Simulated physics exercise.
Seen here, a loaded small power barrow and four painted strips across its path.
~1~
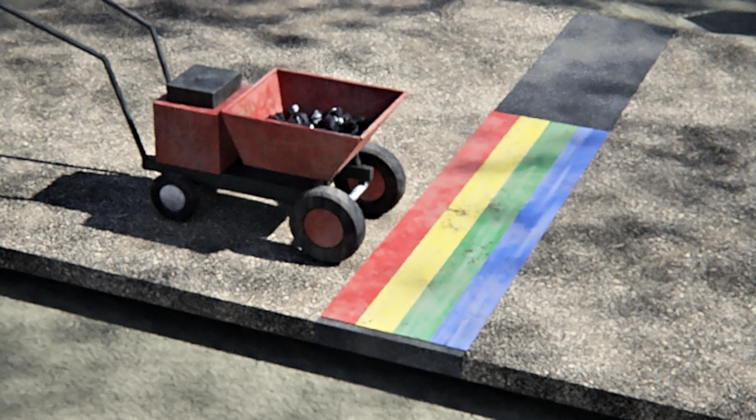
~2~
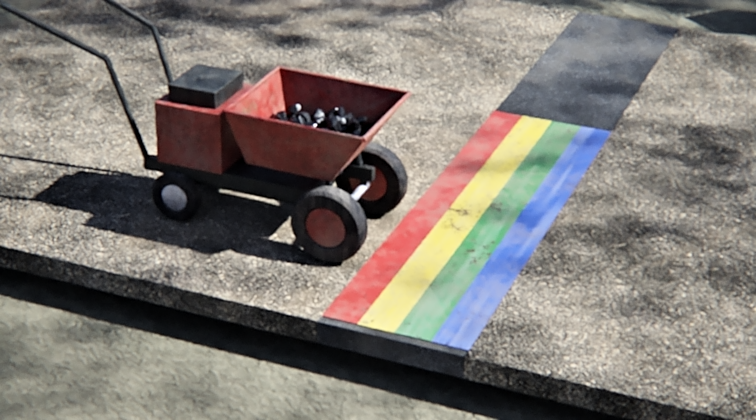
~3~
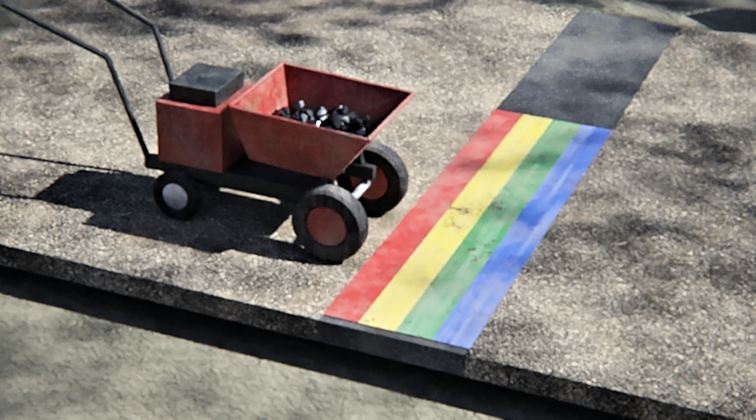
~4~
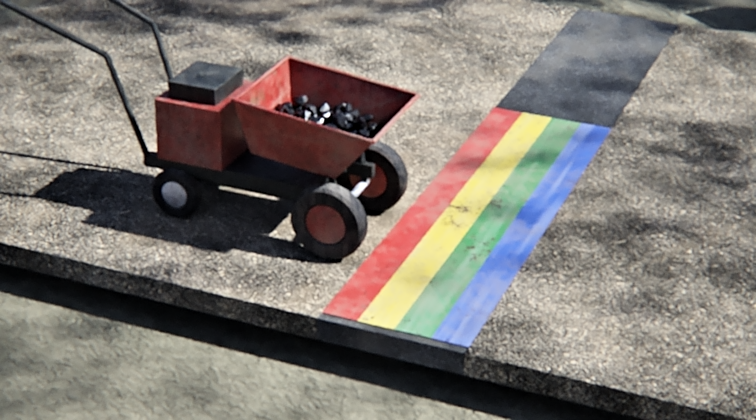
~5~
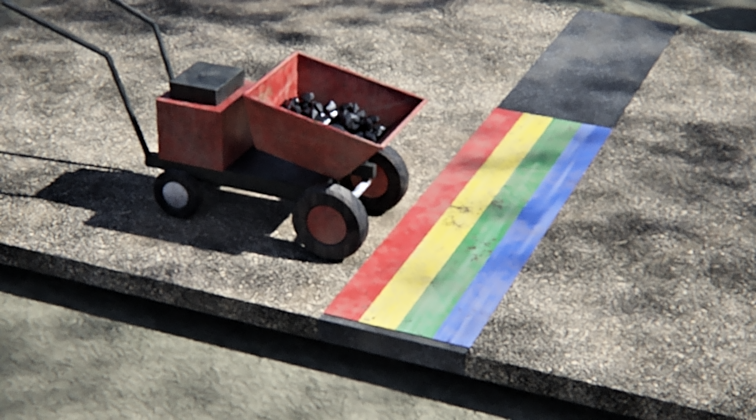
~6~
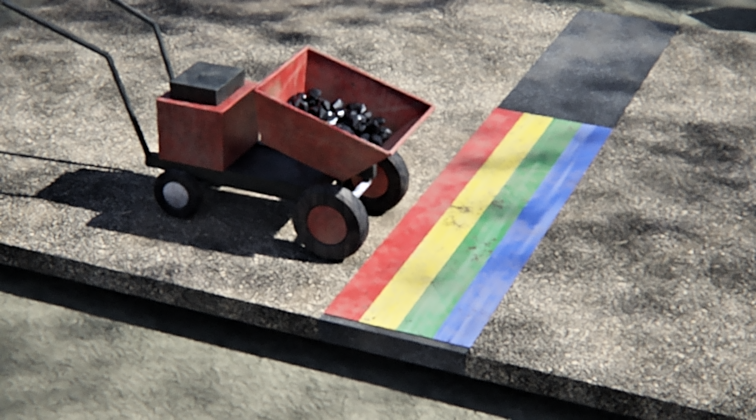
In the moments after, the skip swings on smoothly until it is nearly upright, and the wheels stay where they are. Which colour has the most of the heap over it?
The green one gets the largest share.
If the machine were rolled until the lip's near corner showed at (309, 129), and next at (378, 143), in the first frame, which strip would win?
First yellow, then the blue strip.
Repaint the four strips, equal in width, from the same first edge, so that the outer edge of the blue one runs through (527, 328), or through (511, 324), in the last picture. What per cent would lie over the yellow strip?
About 20 and 10 per cent.
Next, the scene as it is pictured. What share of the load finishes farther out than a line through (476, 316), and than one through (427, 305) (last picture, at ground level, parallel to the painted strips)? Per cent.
About 20 and 60 per cent.
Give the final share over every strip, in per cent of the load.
Red strip near 0; yellow strip near 5; green strip near 45; blue strip near 25.
Shortly afterwards, skip tipped steeply; the whole lot in the skip.
Next, skip tipped right over; all but a few in the skip; a little over the green strip.
Some moments later, skip tipped right over; near a quarter in the skip; only a few over the yellow strip; near a third over the green strip; near a quarter over the blue strip; a little off the paint.
In the end, skip tipped right over; near a quarter in the skip; none at all over the red strip; only a few over the yellow strip; near half over the green strip; near a quarter over the blue strip; a little off the paint.
